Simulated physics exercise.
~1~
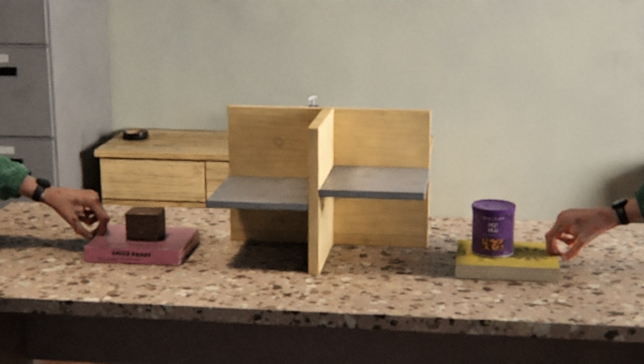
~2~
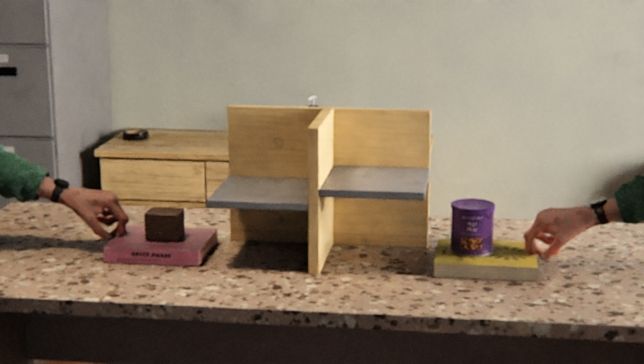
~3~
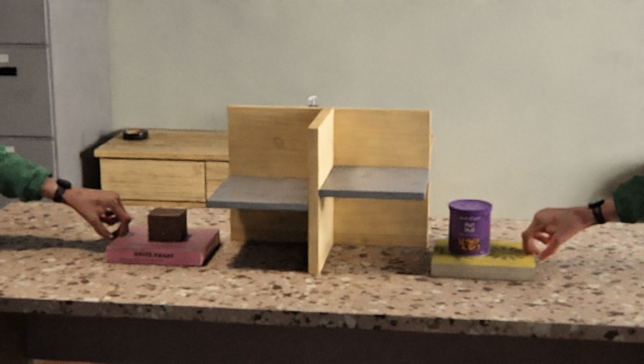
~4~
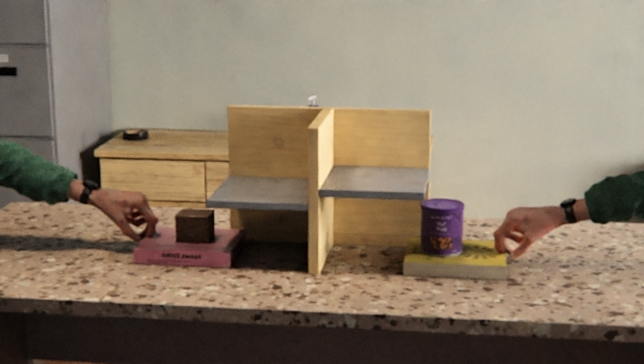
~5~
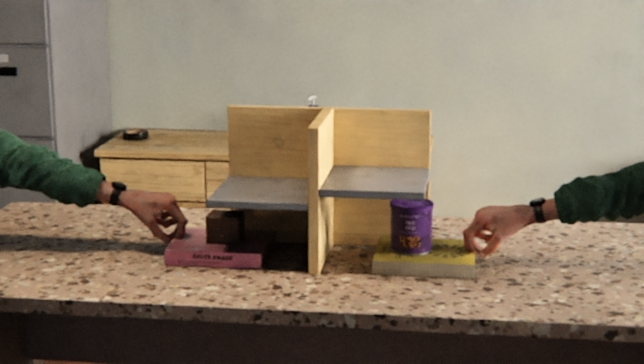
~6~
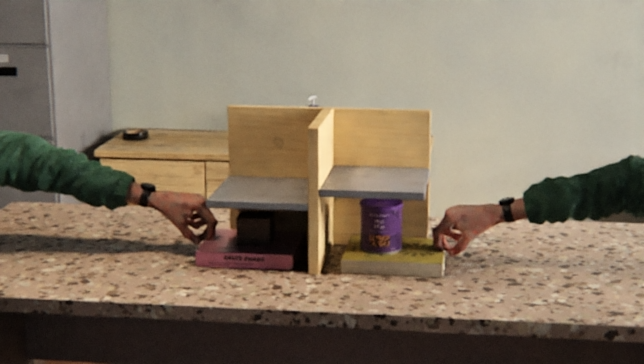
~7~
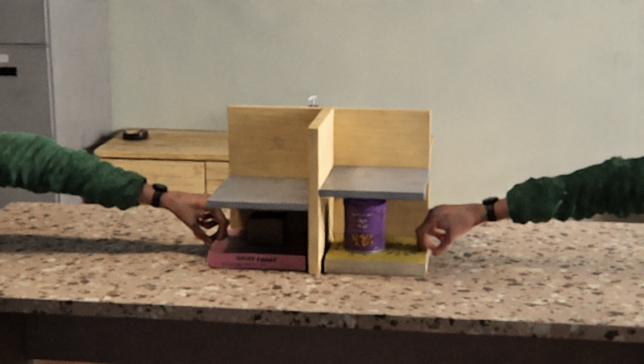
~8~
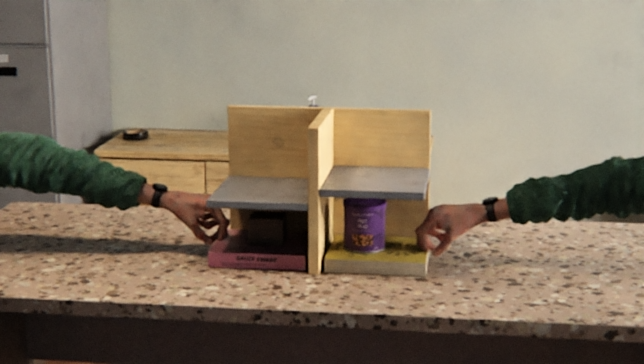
A brown block on a pink box and a purple pot on a yellow book were pushed inward by two hands from opposite sides, and both slid beneath the grey shelves of a wooden stand without being scraped, stopping there.
